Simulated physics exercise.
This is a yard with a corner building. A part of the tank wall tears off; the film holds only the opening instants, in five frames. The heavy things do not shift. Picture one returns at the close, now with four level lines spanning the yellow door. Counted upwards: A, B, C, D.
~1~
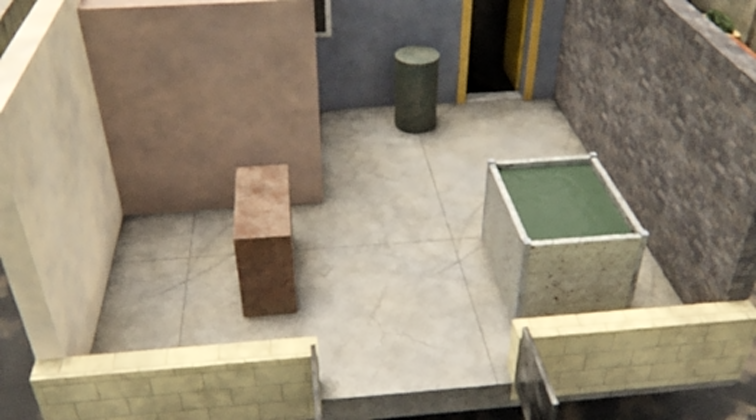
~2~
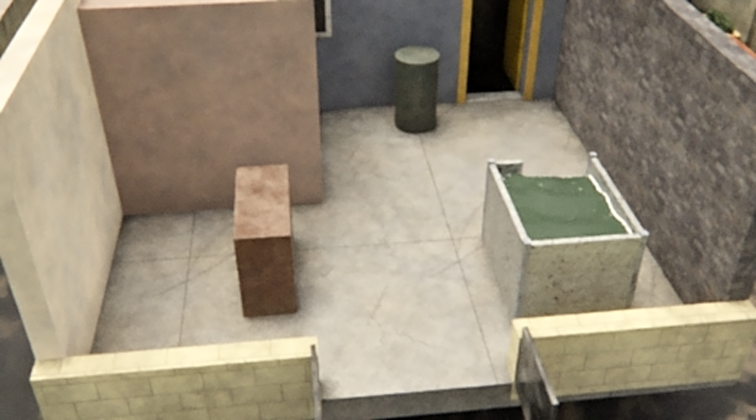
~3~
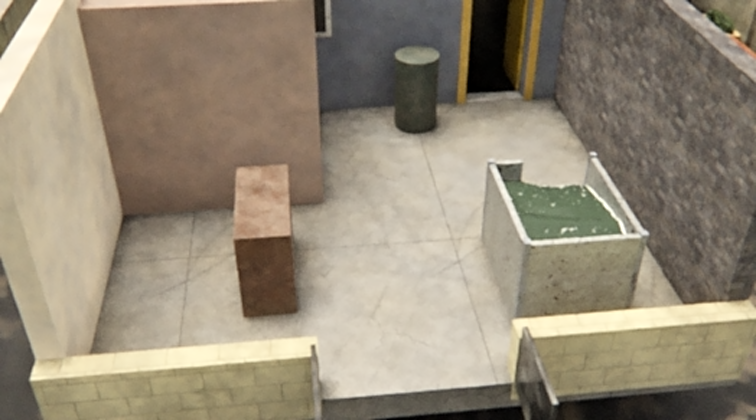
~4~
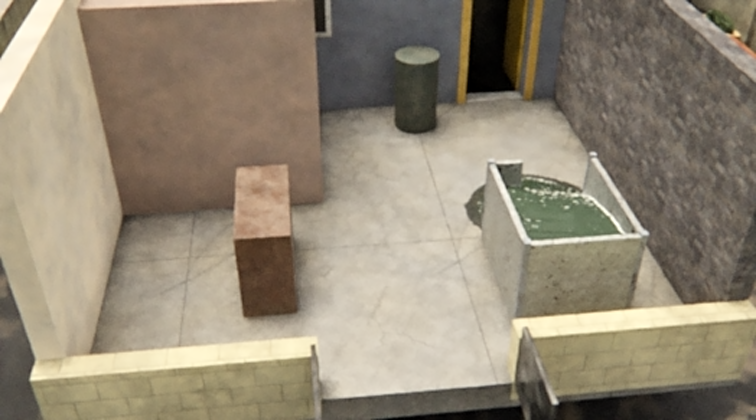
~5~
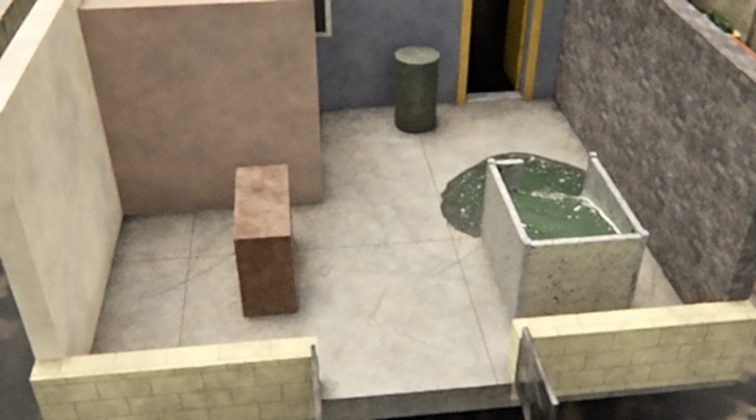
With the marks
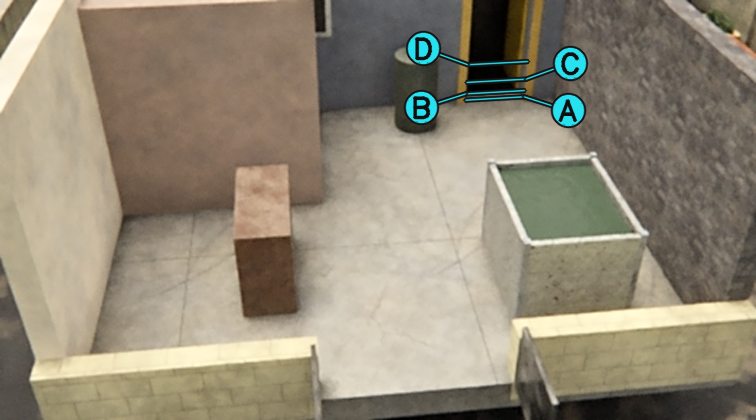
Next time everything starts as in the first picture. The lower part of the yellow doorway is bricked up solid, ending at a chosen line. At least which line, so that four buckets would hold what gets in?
The limit is C.
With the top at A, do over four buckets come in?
Yes, it does.
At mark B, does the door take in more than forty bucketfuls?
No, less.
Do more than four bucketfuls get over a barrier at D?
No, that is safe.
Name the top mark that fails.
Here it is mark B.
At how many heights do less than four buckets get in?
Two of them.
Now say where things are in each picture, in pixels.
Water in the tank at rest, its middle at (561, 203); foot of the yellow doorway at (494, 101); open gate at (416, 324).
Water covers 1 % of the ground, its front hidden from here.
Water covers 3 % of the ground, its front hidden from here.
Water covers 6 % of the ground, its front hidden from here.
Water covers 12 % of the ground and shows as far out as (515, 154).
On the marked copy, A at (494, 98); B at (495, 92); C at (496, 80); D at (498, 63); from the bottom up A, B, C, D.
With A, dozens of bucketfuls pour in.
With B, some 20 bucketfuls get in.
With C, a bucket or two gets in.
With D, nothing gets over.
